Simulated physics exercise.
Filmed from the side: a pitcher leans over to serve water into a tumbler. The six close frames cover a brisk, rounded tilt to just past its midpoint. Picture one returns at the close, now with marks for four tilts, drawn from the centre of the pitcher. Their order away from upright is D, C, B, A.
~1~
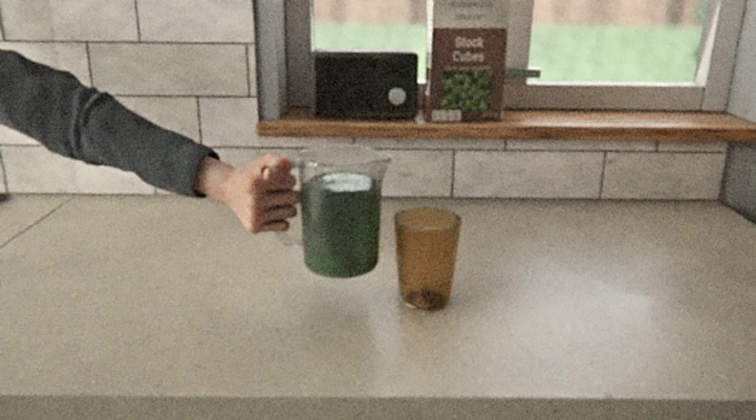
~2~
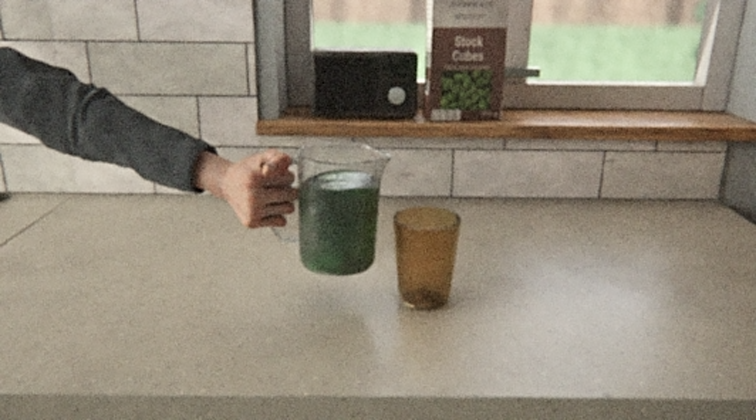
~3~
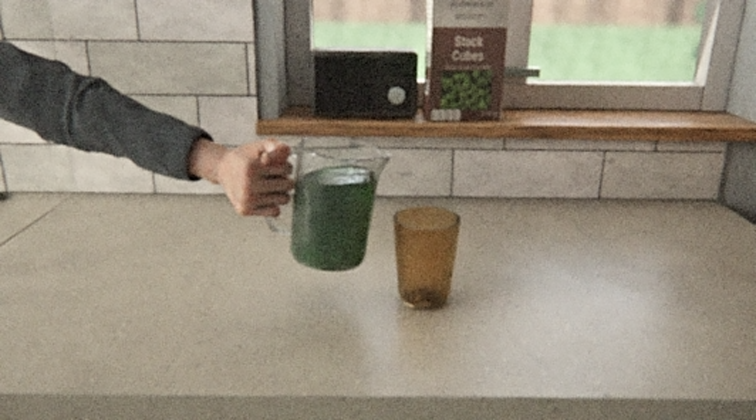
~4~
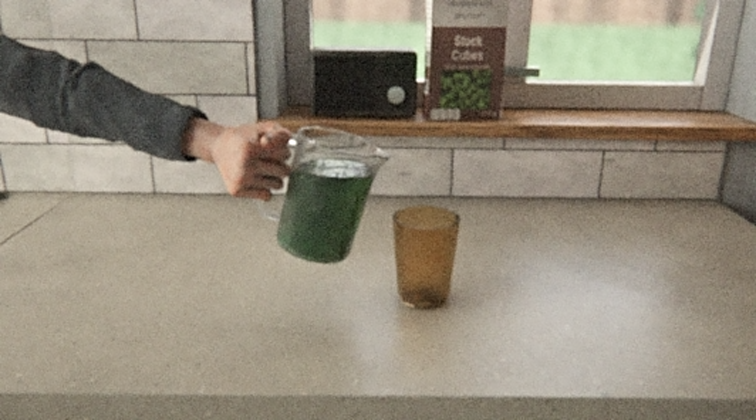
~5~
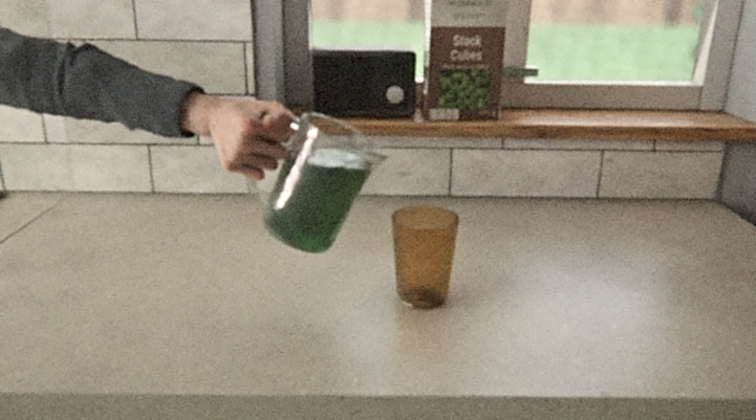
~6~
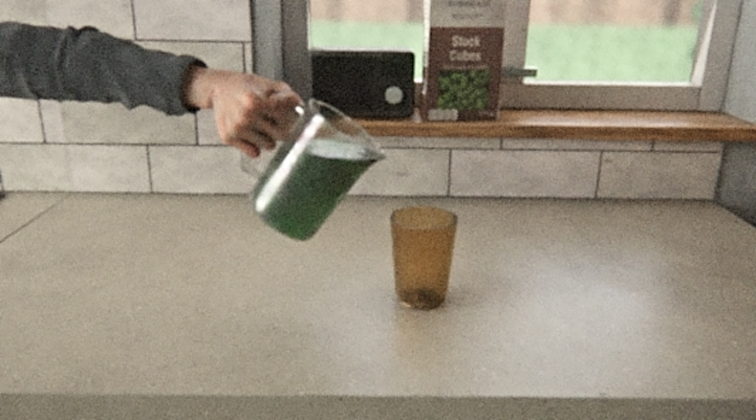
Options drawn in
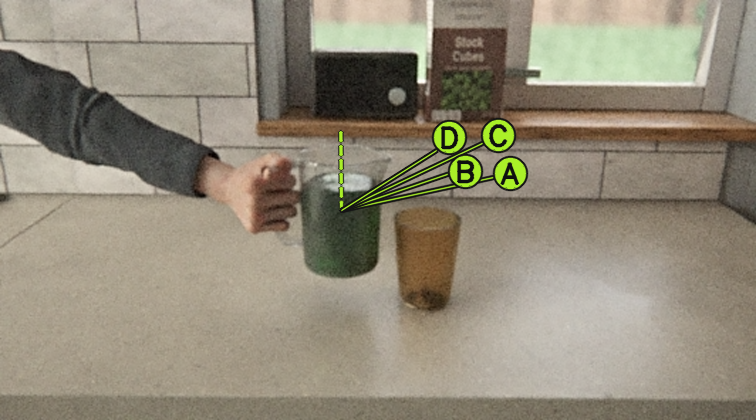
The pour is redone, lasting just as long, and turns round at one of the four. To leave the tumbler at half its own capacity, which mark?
C.
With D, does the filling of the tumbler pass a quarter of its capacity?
Yes, clearly.
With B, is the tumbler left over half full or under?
Over.
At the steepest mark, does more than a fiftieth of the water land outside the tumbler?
Yes.
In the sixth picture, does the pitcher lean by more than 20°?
Yes.
On the marked copy, A at (493, 177); B at (448, 174); C at (482, 143); D at (436, 150).
With A, the tumbler ends with about 72 % of what it can hold; 15 % of the water is spilt.
With B, the tumbler ends with about 70 % of what it can hold.
With C, the tumbler ends with about 49 % of what it can hold.
With D, the tumbler ends with about 31 % of what it can hold.
